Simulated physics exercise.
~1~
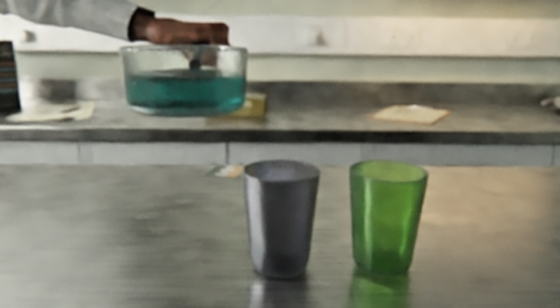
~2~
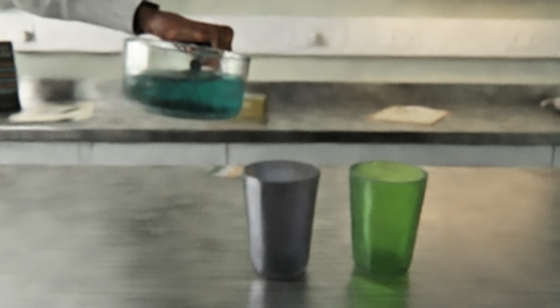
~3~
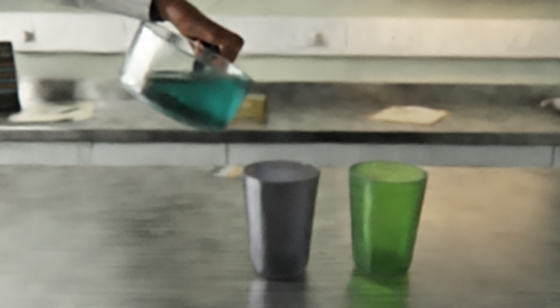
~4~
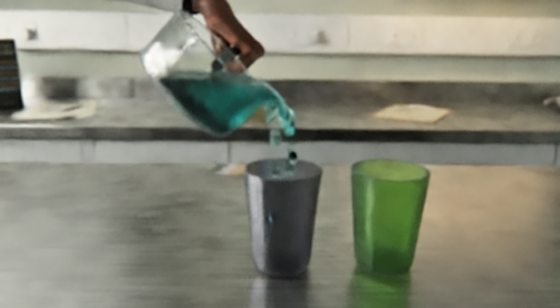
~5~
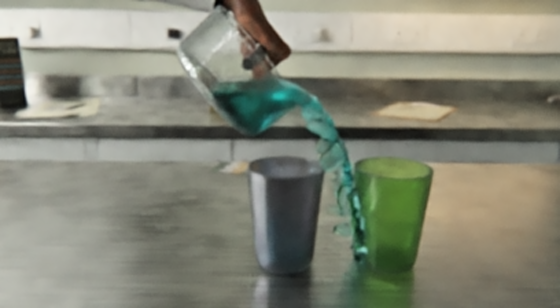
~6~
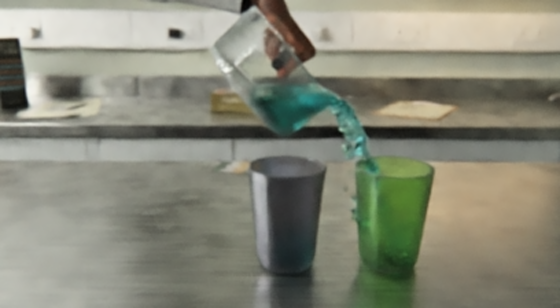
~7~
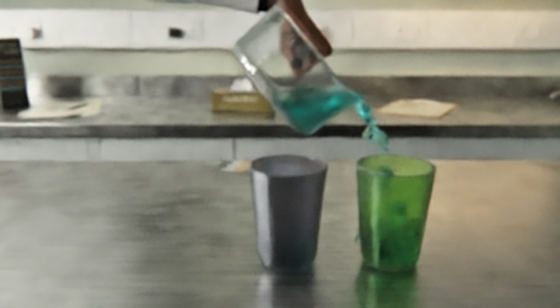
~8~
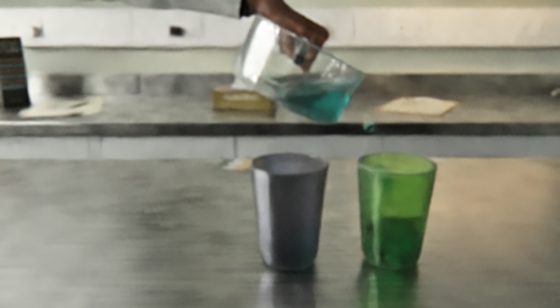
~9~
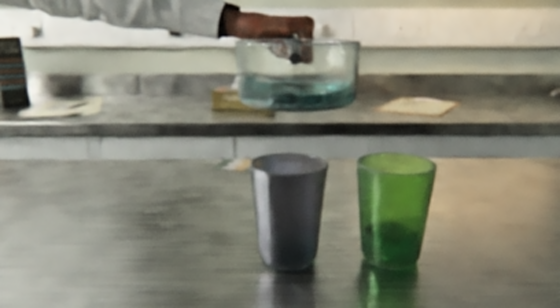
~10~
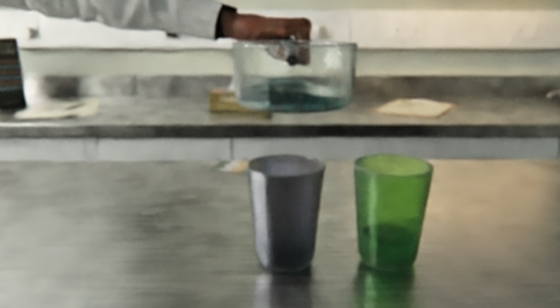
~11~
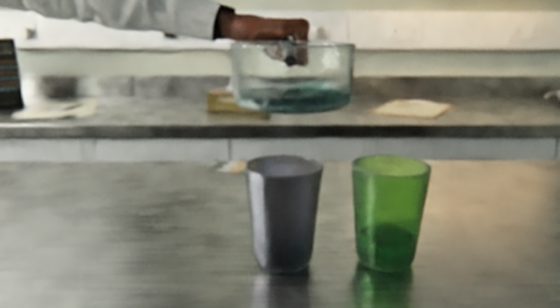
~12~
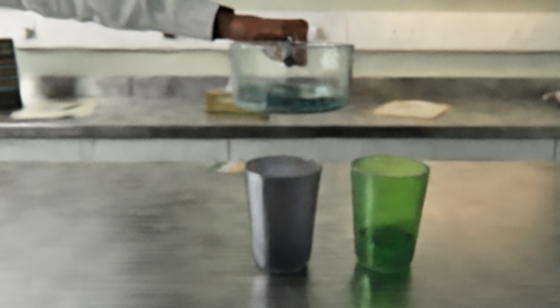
On a grey counter in what looks like a kitchen or lab, a grey glass and a green glass stand side by side while a hand holds a small clear pot of teal water above and to their left. The hand tips the pot rightwards, and water begins to fall into the grey glass. Still tilted, the pot moves right, and the stream passes between the glasses before reaching the green one. The hand then levels the pot, and the flow stops. Finally, the pot hovers upright with a little water left, and some liquid shows low in the green glass.
